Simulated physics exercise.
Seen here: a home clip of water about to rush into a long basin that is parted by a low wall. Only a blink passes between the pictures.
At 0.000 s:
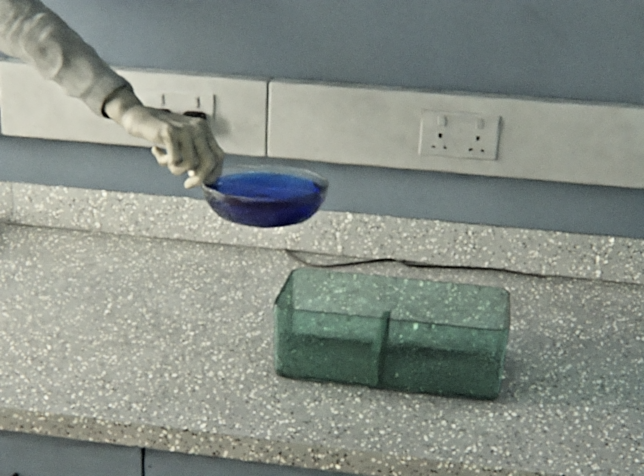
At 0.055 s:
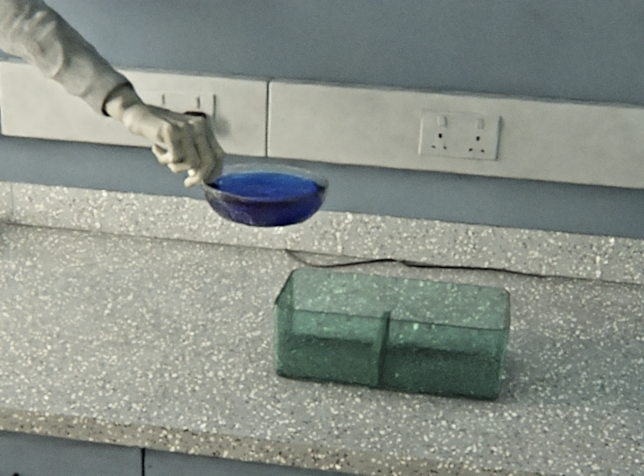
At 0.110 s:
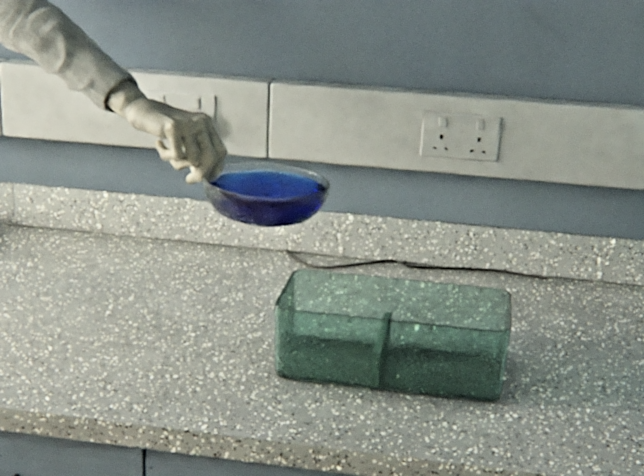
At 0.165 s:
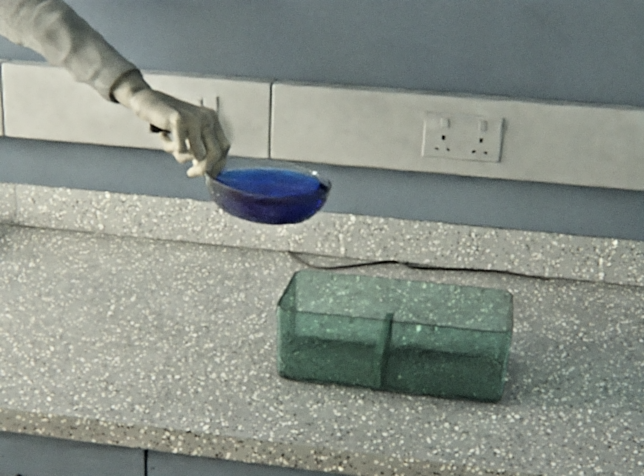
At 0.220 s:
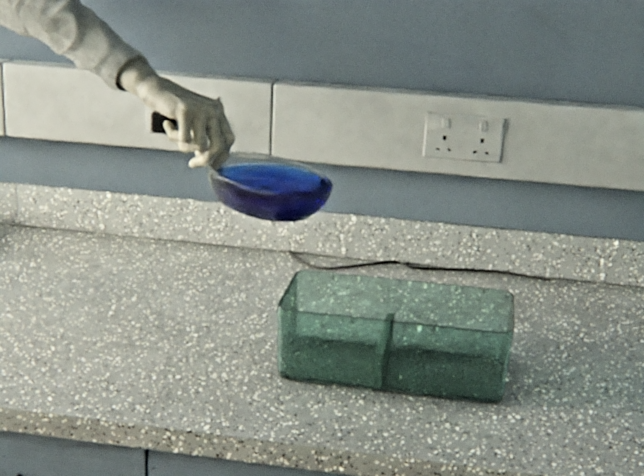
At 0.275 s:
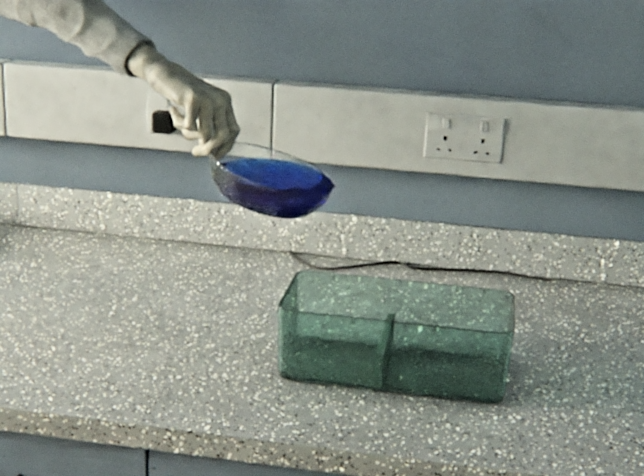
On a speckled grey countertop against a blue-grey wall with white sockets, the view looks slightly down from the front. A pale-sleeved arm at the upper left holds a clear, shallow bowl of deep blue liquid above and left of a long, translucent green basin with a low divider. The hand slowly tilts the bowl rightward, its left side rising, while the camera stays almost still.
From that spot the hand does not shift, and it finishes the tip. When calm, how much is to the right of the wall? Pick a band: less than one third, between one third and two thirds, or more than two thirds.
It is more than two thirds.
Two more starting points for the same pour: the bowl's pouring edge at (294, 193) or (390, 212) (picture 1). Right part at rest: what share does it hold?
Roughly 25 % the first time and roughly 95 % the second.
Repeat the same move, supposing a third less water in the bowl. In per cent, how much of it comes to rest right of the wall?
It would be somewhere near 80 %.
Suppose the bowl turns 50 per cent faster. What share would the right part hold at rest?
Something like 70 in a hundred.
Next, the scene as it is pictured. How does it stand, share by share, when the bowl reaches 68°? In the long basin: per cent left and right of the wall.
Left: 10 %. Right: 10 %.
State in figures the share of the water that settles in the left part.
I'd put it near 20 per cent.
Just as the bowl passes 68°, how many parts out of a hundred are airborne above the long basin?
I'd put it at roughly 55 percent of it.
A moment on, the bowl is tipped part way and 25 per cent is still to pour, 8 is left of the wall and 11 right of it.
Next, the bowl is tipped on its side and 0 per cent is still to pour, 13 is left of the wall and 78 right of it.
Then the bowl is tipped right over and 0 per cent is still to pour, 18 is left of the wall and 80 right of it.
Later the bowl is tipped right over and 0 per cent is still to pour, 18 is left of the wall and 80 right of it.
At rest 18 per cent lies left of the wall, 80 right of it and 2 outside.
